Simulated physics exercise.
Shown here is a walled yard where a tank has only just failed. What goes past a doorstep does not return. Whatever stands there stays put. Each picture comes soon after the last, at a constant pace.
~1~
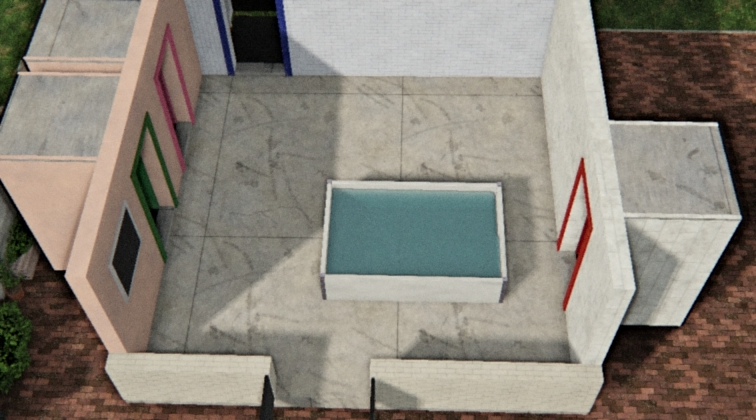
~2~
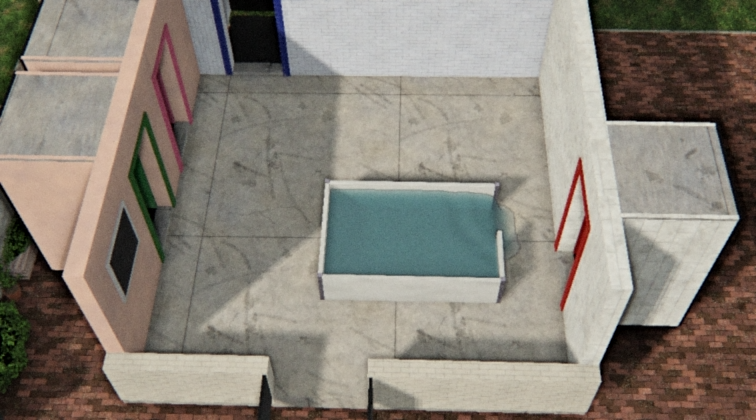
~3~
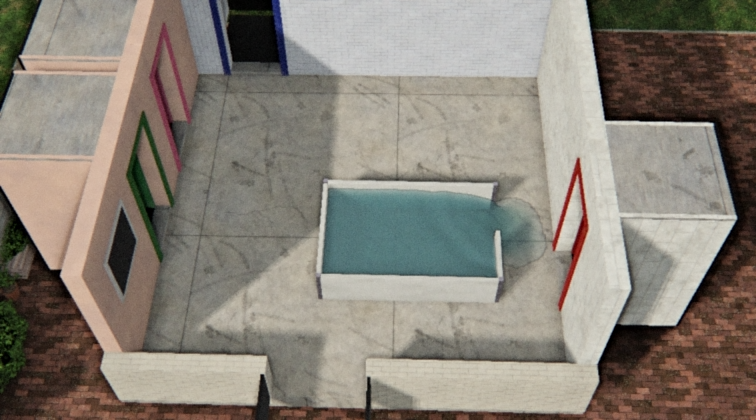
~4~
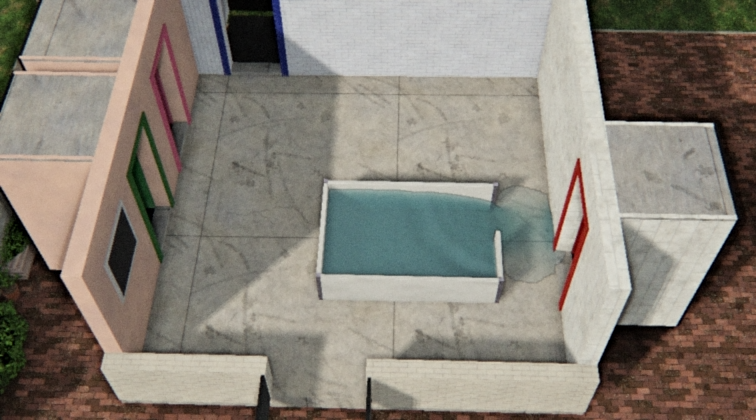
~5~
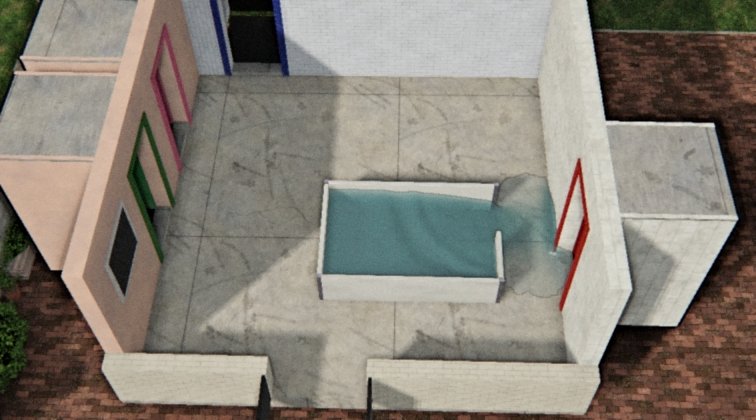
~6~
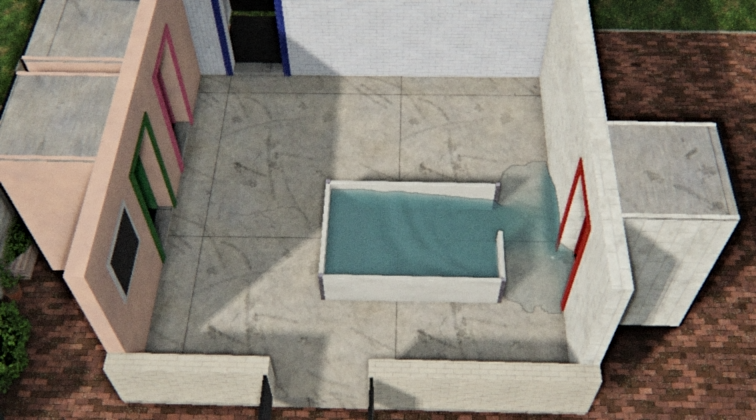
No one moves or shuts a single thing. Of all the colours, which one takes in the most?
The red one.
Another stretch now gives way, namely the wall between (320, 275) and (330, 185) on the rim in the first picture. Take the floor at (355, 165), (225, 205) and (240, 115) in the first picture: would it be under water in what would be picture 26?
The first spot is left untouched, the second is soaked through and the third is soaked through.
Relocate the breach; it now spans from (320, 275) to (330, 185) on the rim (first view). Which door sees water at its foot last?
The door marked red is last.
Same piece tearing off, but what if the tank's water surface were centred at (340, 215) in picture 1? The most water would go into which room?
The door marked red.
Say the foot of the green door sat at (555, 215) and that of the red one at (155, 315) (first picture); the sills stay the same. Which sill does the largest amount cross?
Result: The green-painted one.
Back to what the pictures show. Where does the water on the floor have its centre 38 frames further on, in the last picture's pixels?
Somewhere near (396, 211).
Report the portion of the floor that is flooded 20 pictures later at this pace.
Near 35 in a hundred.
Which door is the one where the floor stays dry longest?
My pick is the door marked green.
A moment on, water covers 10 % of the floor; blue door not reached, green door not reached, pink door not reached, red door some in.
Next, water covers 20 % of the floor; blue door not reached, green door not reached, pink door not reached, red door a lot in.
Then, water covers 35 % of the floor; blue door not reached, green door not reached, pink door not reached, red door a lot in.
Later, water covers 75 % of the floor; blue door wet at the sill, nothing in, green door not reached, pink door wet at the sill, nothing in, red door a lot in.
In the end, water covers 90 % of the floor; blue door a trickle in, green door wet at the sill, nothing in, pink door a trickle in, red door a lot in; the red door has let in the most.
